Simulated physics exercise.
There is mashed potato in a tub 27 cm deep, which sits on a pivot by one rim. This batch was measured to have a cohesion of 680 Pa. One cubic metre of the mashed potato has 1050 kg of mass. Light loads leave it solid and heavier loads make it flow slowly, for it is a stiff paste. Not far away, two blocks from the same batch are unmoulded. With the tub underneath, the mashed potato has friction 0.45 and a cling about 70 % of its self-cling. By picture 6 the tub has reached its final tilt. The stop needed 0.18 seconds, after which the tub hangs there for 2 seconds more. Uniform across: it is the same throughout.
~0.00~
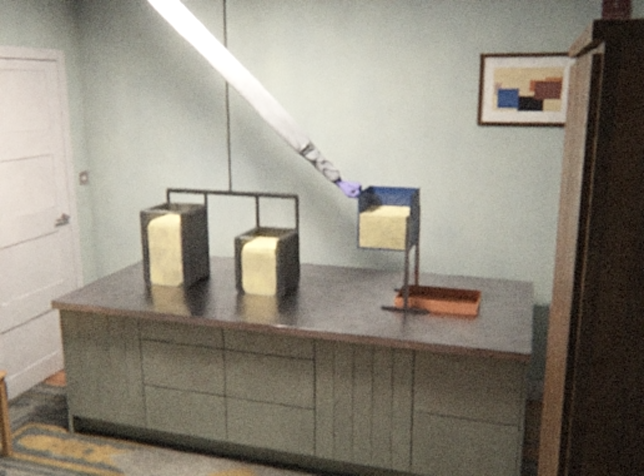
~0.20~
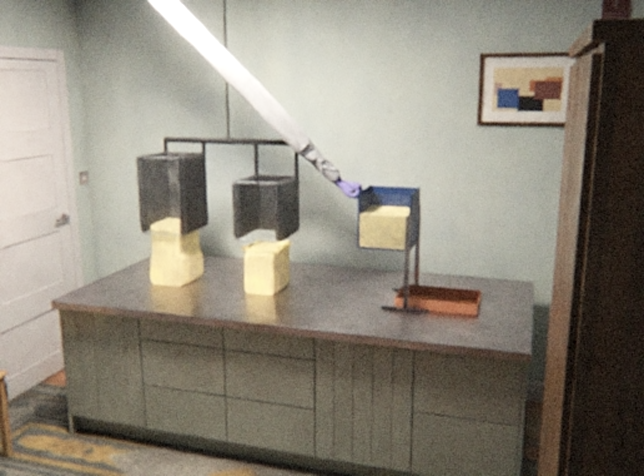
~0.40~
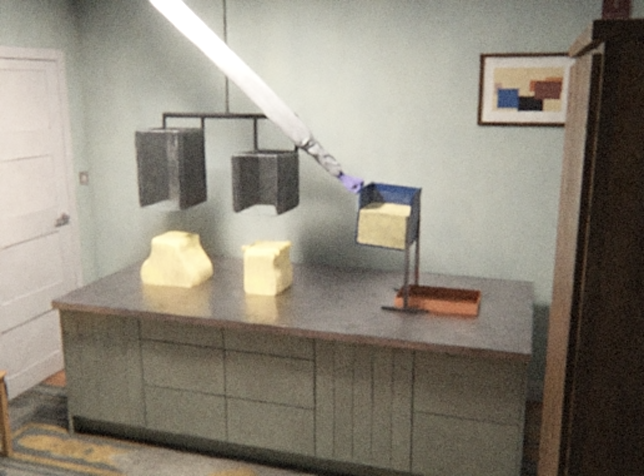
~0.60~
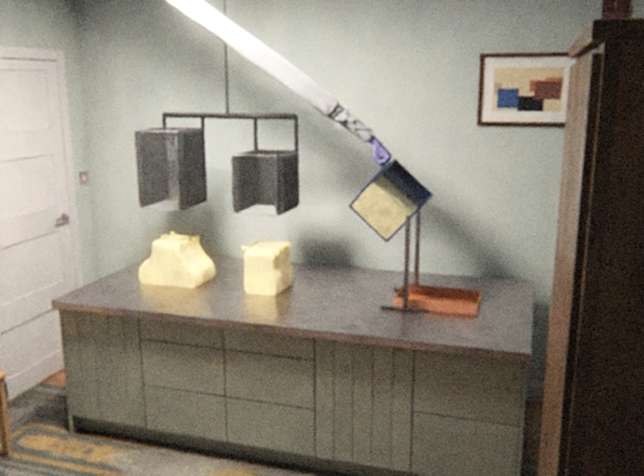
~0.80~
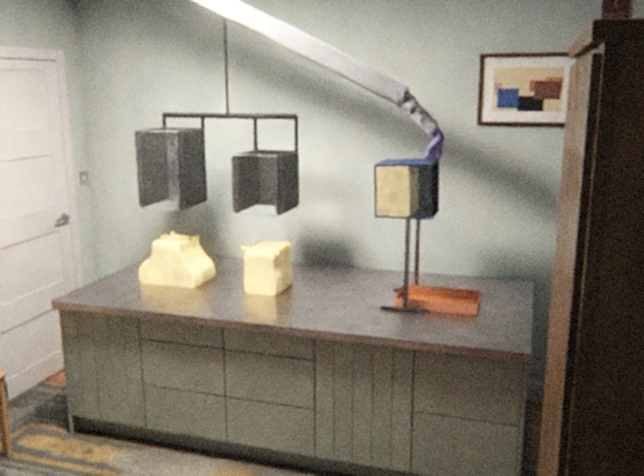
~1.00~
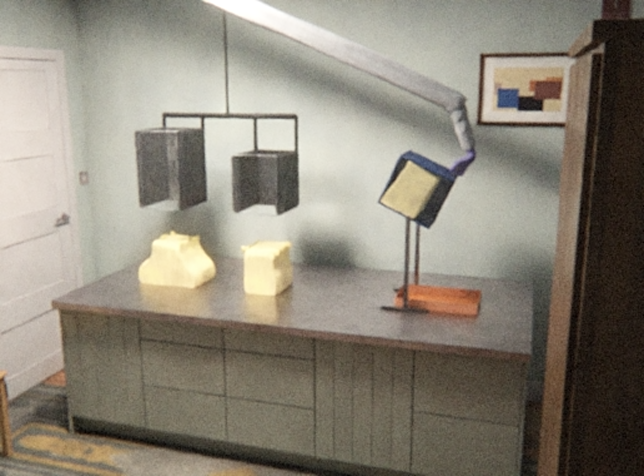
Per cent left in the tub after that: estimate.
Roughly 0 percent.
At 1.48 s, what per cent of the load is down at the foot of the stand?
About 16 per cent.
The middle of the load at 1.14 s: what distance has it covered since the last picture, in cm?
8 cm.
By 1.14 s, the tub is at 114 degrees and holds 96 %.
By 1.31 s, the tub is at 114 degrees and holds 35 %.
By 1.48 s, the tub is at 114 degrees and holds 0 %.
By 1.65 s, the tub is at 114 degrees and holds 0 %.
By 3.00 s, at the end, the tub is at 114 degrees and holds 0 %.
